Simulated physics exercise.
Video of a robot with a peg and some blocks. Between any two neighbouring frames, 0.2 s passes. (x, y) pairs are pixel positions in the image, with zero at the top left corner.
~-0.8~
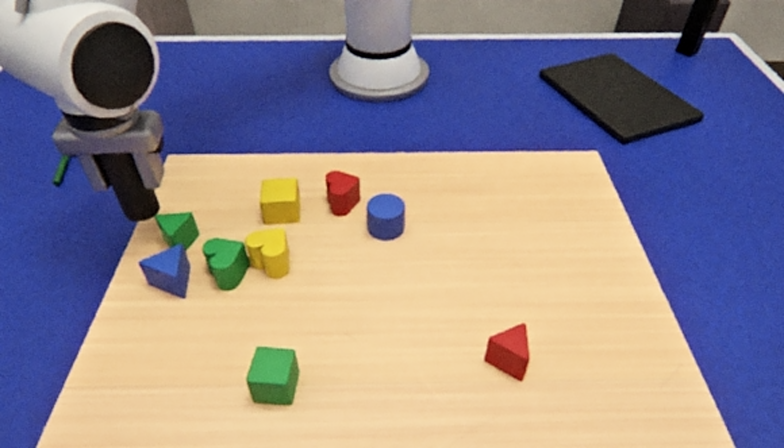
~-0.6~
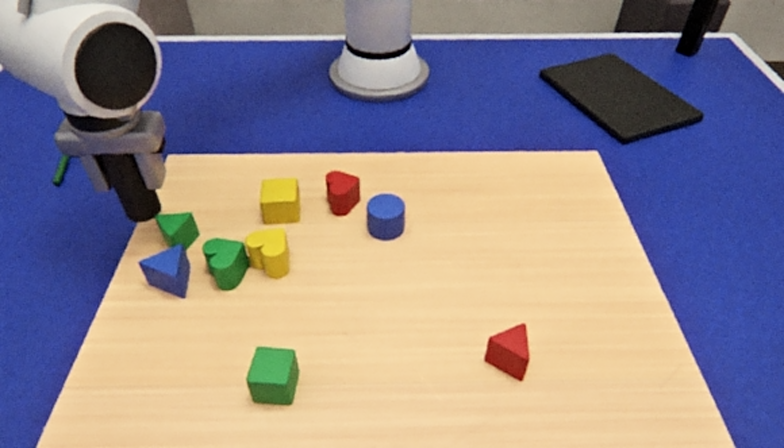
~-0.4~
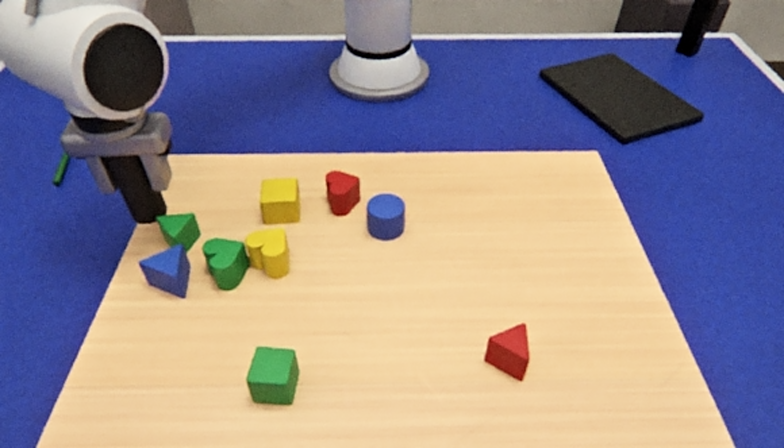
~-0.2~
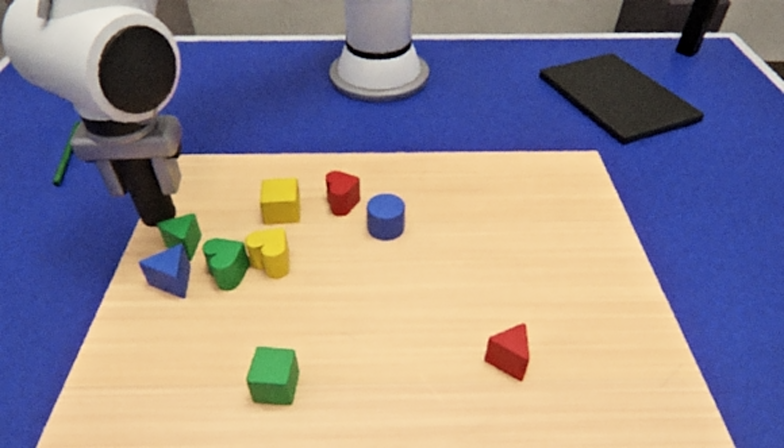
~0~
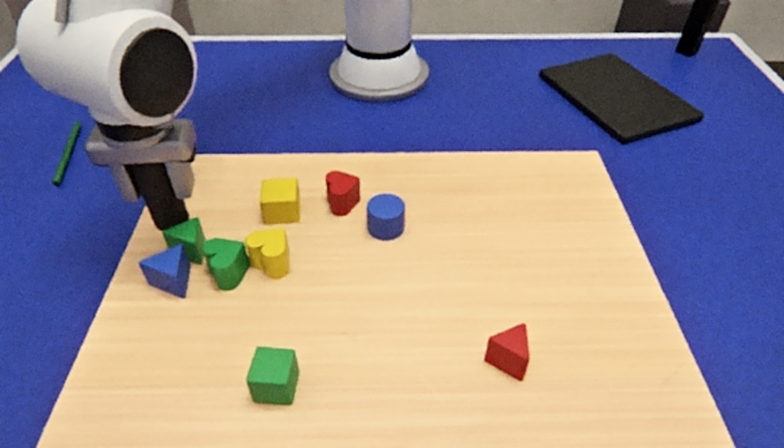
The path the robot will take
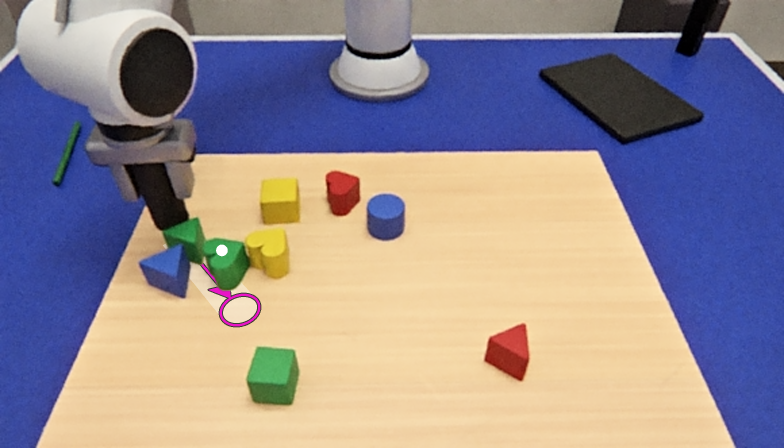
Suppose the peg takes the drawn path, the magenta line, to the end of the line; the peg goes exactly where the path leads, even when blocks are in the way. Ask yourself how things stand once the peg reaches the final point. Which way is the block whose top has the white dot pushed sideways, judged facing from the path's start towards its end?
Gets pushed left.
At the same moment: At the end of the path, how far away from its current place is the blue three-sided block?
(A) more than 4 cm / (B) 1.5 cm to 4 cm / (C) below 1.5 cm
I choose B.
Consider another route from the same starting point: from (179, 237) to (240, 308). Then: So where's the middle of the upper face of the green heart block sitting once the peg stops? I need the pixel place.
Just about (271, 281).
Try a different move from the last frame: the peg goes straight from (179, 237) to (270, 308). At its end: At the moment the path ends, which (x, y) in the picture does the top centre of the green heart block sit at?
Just about (282, 310).
Path on the board, from (179, 237) directly to (240, 310); the dot is on the green heart block.
What follows on the original path. One third of the way, peg (192, 243); blue three-sided block (161, 269), turned 40° clockwise; green three-sided block (201, 257), turned 20° clockwise; green heart block (235, 260), turned 55° anticlockwise.
Two thirds of the way, peg (213, 267); blue three-sided block (159, 273), turned 75° clockwise; green three-sided block (210, 286); green heart block (245, 271), turned 105° anticlockwise.
At the end, peg (235, 293); blue three-sided block (159, 273), turned 75° clockwise; green three-sided block (218, 314), turned 60° clockwise; green heart block (272, 281), turned 125° anticlockwise; yellow heart block in place.
